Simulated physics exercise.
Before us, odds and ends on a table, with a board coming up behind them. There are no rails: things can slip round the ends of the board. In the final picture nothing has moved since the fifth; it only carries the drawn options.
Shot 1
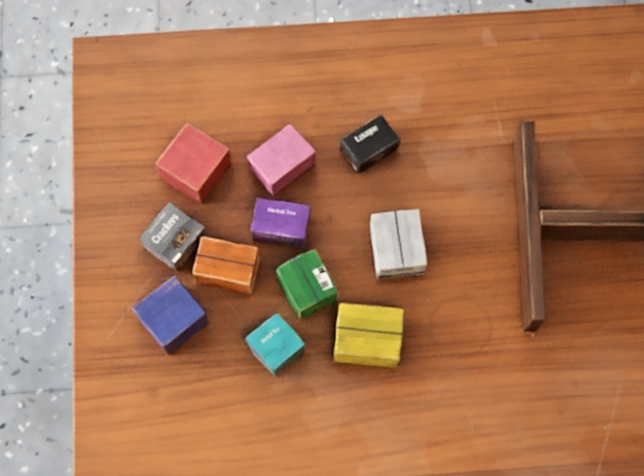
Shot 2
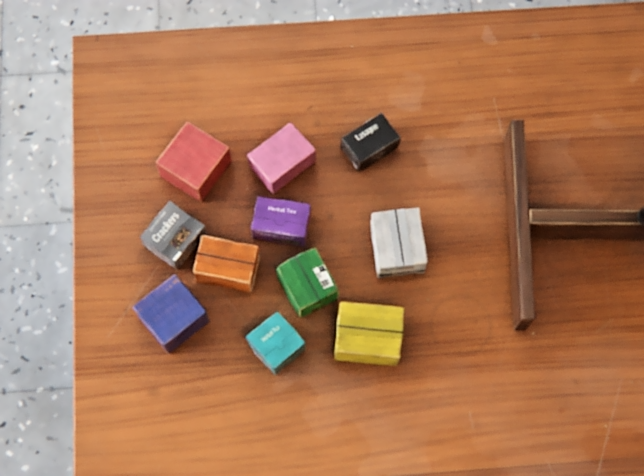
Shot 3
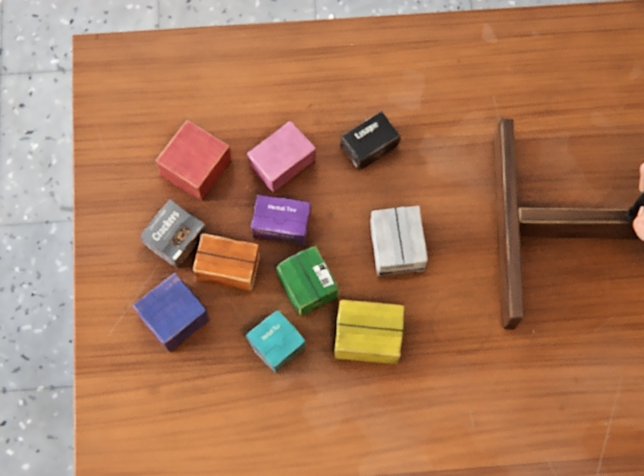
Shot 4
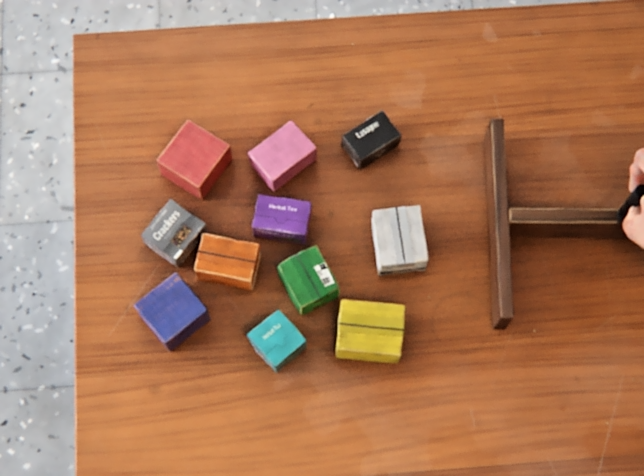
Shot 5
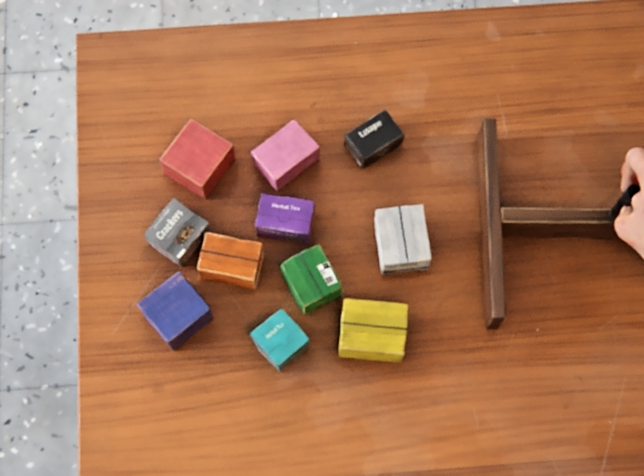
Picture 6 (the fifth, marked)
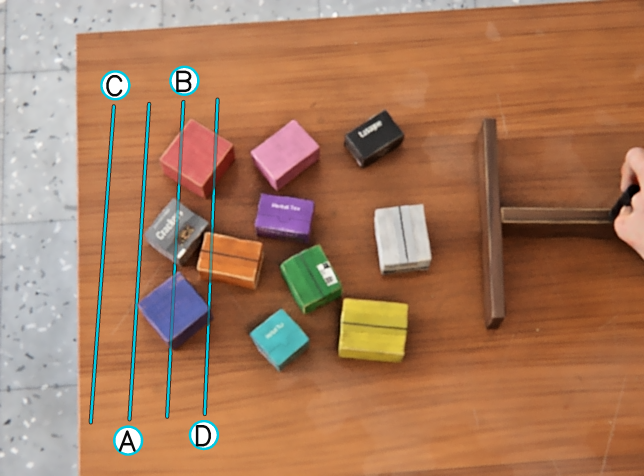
A hand came into view at the right, holding the handle of a dark wooden board as it slid slowly left across a table toward a loose group of colourful small blocks, which stayed put.
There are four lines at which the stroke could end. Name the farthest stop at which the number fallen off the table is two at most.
As far as mark B.
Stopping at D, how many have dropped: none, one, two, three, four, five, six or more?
The count is none.
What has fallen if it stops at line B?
The grey packet.
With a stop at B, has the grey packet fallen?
Yes.
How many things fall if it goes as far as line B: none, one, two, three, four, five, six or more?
One.
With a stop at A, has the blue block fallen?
Yes.
On the marked copy, A at (140, 254); B at (176, 251); C at (103, 256); D at (211, 249).
Taking B. A third of the way, board (380, 223); black packet (340, 139); yellow box (340, 336).
Two thirds of the way, board (265, 231); grey packet (127, 244); blue block (161, 315).
When it is over, board (176, 237); grey packet over the edge; blue block (91, 321); one fallen.
As for the rest, A drops four; C drops six; D is within the limit but short.
